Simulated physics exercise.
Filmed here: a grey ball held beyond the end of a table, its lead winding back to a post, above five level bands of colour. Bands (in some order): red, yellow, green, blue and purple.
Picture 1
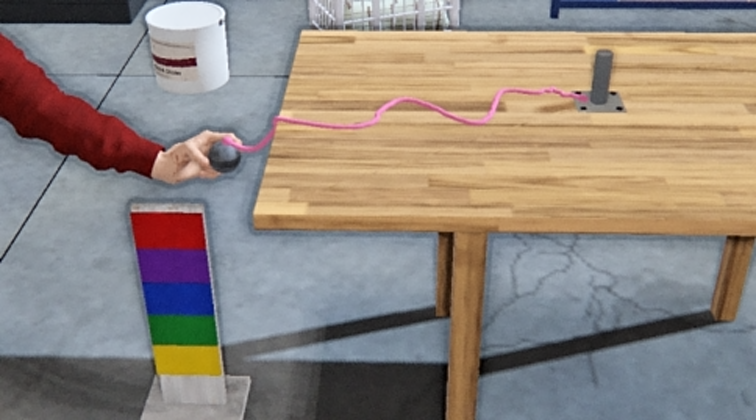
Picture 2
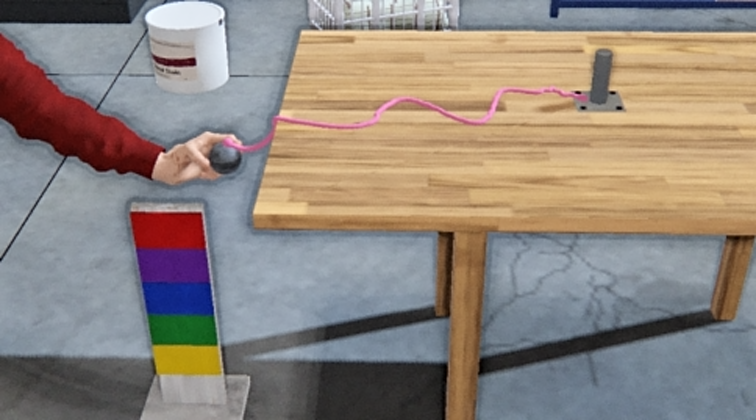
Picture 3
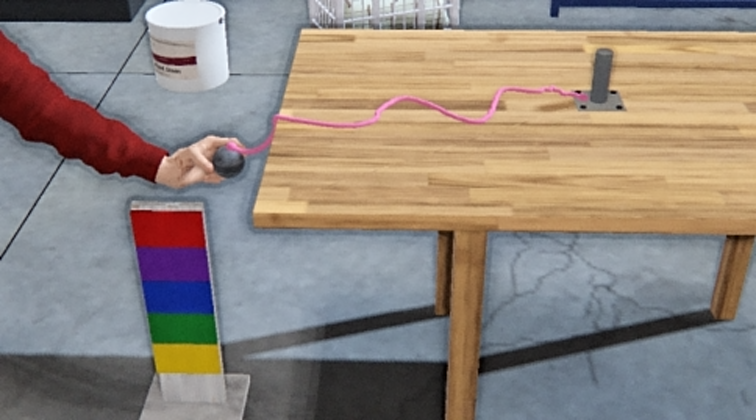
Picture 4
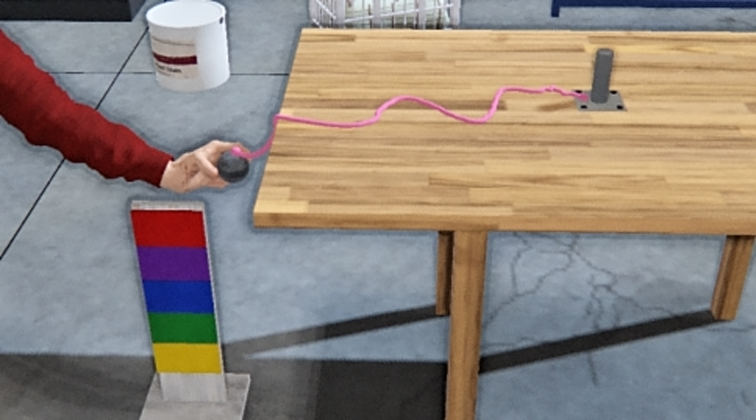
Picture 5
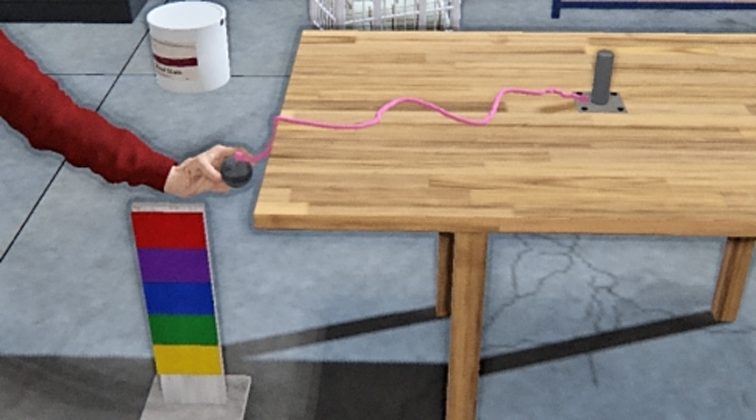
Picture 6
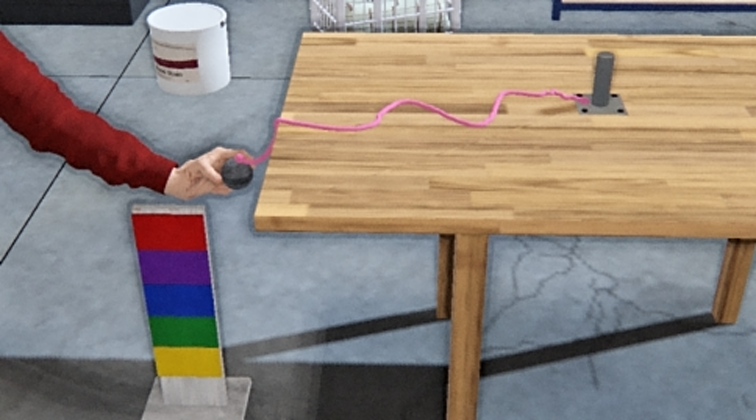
A hand holding a grey ball on a pink cord lowers slightly beside a wooden table.
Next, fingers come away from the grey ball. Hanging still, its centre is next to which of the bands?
Its middle rests at the blue band.
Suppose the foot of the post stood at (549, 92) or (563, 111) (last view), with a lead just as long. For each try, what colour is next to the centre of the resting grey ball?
Try by try: Green; green.
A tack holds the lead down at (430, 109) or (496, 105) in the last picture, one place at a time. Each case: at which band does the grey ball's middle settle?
Each in turn comes out as red, purple.
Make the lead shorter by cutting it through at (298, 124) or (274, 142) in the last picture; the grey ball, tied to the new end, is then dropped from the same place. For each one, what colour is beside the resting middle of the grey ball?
Per try - 1: Red; 2: Purple.
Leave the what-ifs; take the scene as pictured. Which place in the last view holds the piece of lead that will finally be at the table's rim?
Near pixel (381, 114).
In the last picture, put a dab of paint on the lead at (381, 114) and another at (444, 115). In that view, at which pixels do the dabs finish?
First point (279, 127), second point (363, 114).
Early on, ball near (271, 294); level with blue.
Midway, ball near (301, 301); level with blue.
Finally, ball near (290, 301); level with blue. The lead holds its middle at blue.
